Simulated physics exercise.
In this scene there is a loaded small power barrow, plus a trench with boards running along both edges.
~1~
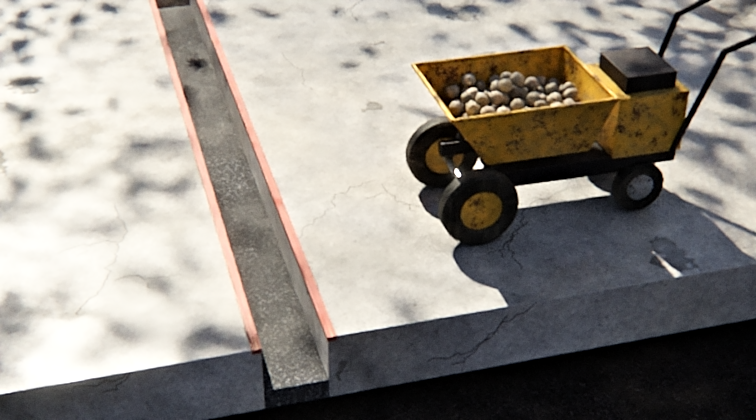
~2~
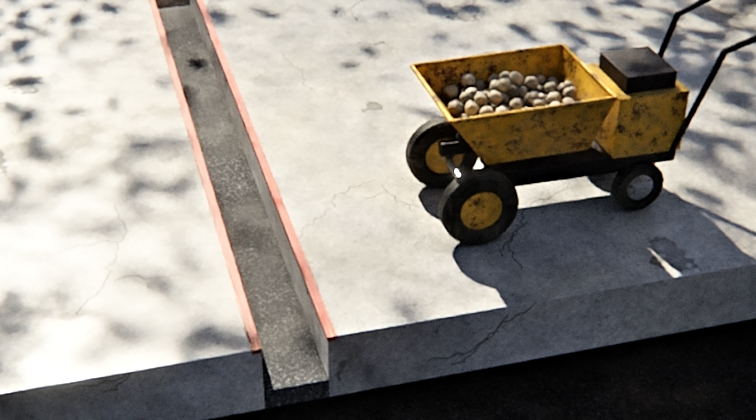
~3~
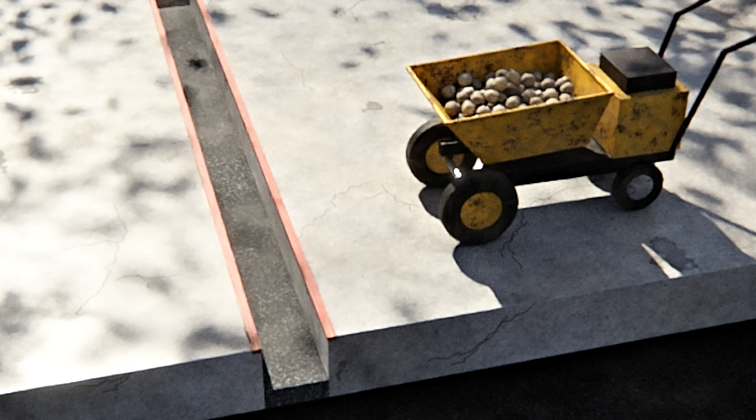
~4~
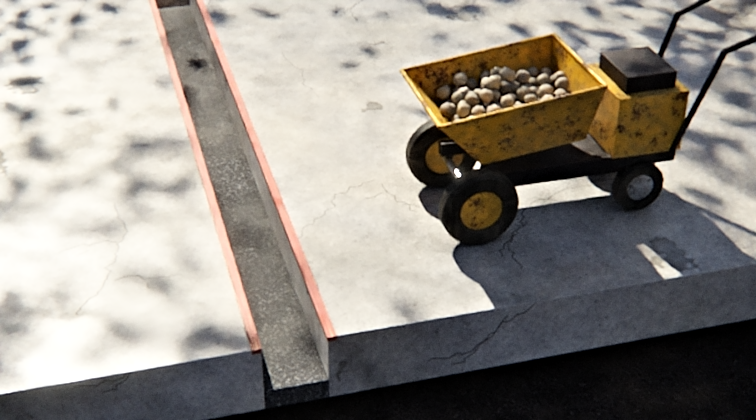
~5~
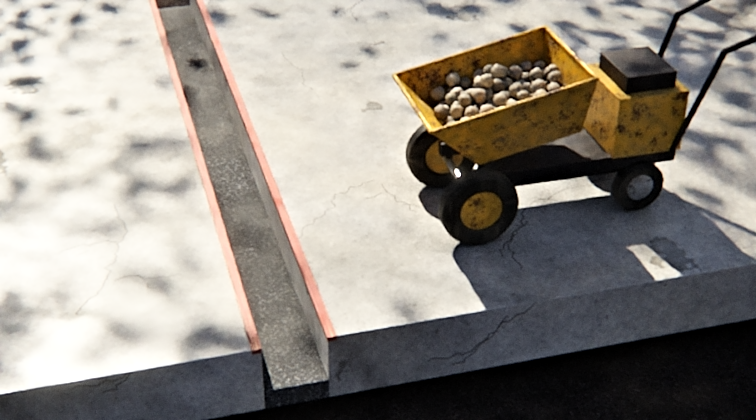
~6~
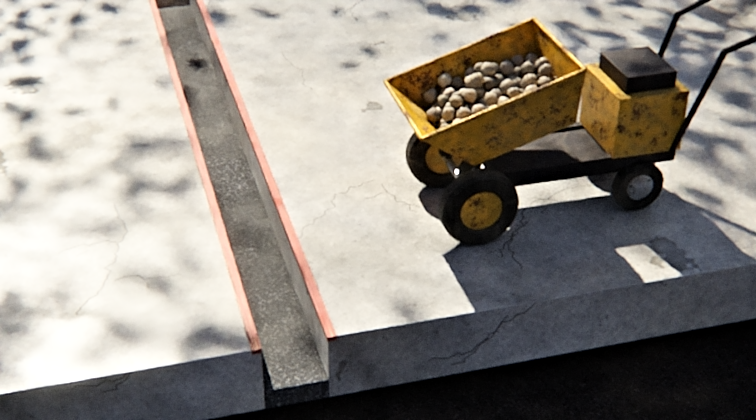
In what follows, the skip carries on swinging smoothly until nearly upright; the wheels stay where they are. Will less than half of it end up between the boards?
Yes, under half lands there.
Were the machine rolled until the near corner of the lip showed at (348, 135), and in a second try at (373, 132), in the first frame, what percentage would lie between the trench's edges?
Result: Try 1 = 60 %, try 2 = 100 %.
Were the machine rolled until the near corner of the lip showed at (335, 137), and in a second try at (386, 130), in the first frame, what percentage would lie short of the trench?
In order: 0 % and 0 %.
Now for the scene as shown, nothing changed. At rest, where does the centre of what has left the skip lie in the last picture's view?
(307, 229).
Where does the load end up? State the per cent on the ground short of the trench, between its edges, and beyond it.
I get 55 % short, 30 % between and 0 % beyond.
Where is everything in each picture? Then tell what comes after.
Lip of the skip near (453, 121), level; top of the load near (515, 93), river pebbles; first edge of the trench near (316, 295); far edge near (244, 307), the trench over half as wide as the skip, and about as deep as wide, in the first frame.
Lip of the skip near (451, 122), level; top of the load near (514, 93), in the second frame.
Lip of the skip near (447, 124), tipped barely; top of the load near (529, 97), in the third frame.
Lip of the skip near (440, 128), tipped a little; top of the load near (524, 94), in the fourth frame.
Lip of the skip near (432, 133), tipped a little; top of the load near (527, 89), in the fifth frame.
Lip of the skip near (422, 139), tipped clearly; top of the load near (530, 81); first edge of the trench near (316, 295); far edge near (244, 307), in the sixth frame.
Shortly afterwards, skip tipped steeply; the whole lot in the skip.
Next, skip tipped right over; near two thirds in the skip; near a quarter short of the trench; only a few in or heaped over the trench; only a few falling.
Some moments later, skip tipped right over; near a quarter in the skip; near half short of the trench; near a quarter in or heaped over the trench.
In the end, skip tipped right over; near a quarter in the skip; near half short of the trench; near a quarter in or heaped over the trench; none at all beyond it.
